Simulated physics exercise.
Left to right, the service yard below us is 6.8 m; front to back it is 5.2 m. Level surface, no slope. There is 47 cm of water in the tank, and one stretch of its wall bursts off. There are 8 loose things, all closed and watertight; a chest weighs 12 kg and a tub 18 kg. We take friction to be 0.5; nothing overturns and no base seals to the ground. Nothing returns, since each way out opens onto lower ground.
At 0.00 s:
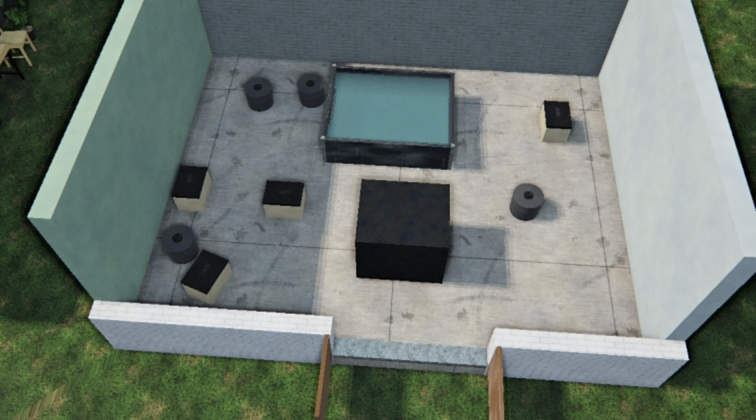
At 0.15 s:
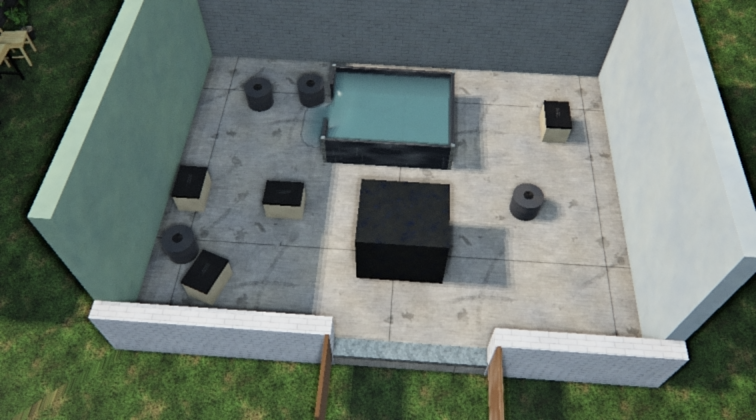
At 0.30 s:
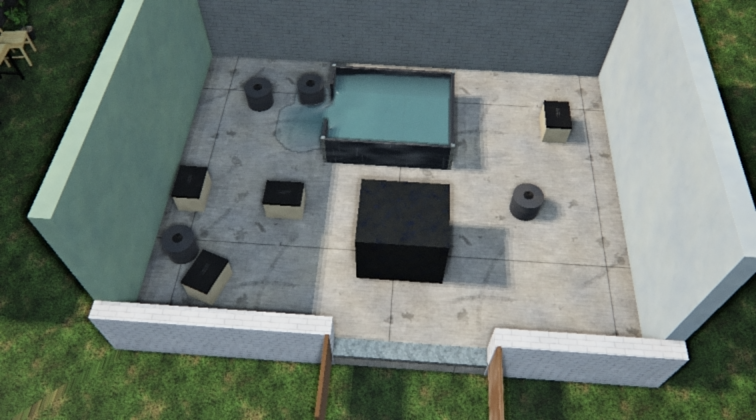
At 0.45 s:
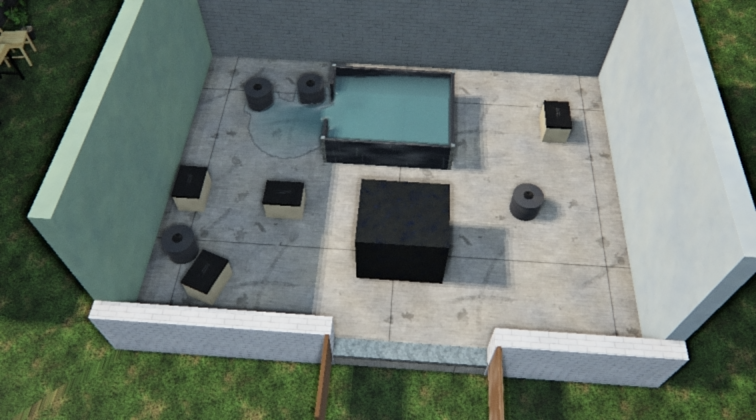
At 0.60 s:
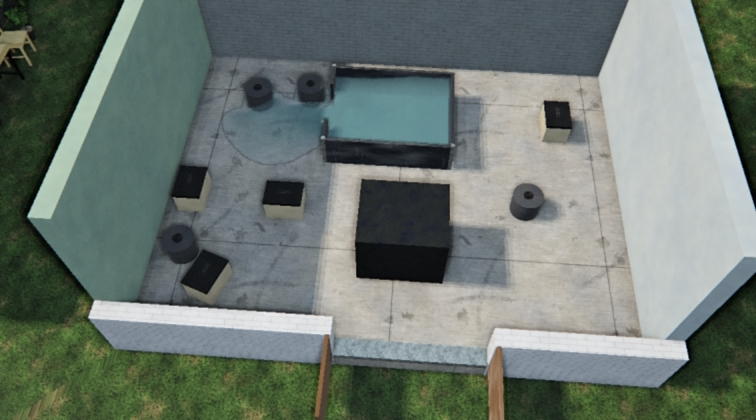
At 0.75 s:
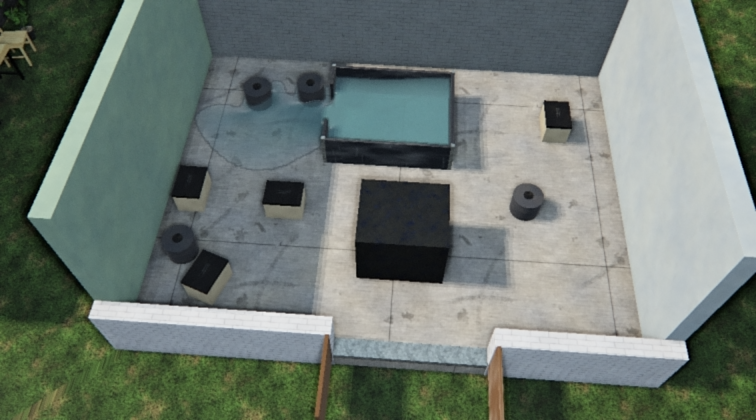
Tank of blue-green water leaking from its left side, a thin sheet spreading across the walled yard around two dark round tubs.
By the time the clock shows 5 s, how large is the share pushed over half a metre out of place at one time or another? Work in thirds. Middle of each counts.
The share is between one third and two thirds.
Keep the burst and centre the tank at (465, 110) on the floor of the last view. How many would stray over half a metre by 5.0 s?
Count: 3.
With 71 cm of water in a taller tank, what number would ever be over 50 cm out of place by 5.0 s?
It would come to 4 of them.
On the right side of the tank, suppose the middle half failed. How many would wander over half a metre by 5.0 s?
Result: 1 of them.
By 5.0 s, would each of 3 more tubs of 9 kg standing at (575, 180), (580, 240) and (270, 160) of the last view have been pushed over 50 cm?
Order as given: Stays inside it, stays inside it, goes farther.
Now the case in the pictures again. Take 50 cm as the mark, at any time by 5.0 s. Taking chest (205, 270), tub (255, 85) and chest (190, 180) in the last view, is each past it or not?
Well, in that order it's topping it, topping it, topping it.
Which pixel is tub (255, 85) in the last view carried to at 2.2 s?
Near (222, 62).
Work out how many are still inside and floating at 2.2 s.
My tally comes to 1.
After 1.1 s 0 of 8 are over 50 cm from their spots; 0 afloat.
After 2.2 s 1 of 8 are over 50 cm from their spots; 1 afloat.
After 3.5 s 2 of 8 are over 50 cm from their spots; 1 afloat.
After 5.0 s 3 of 8 are over 50 cm from their spots, and 3 have been at some point; 1 afloat.
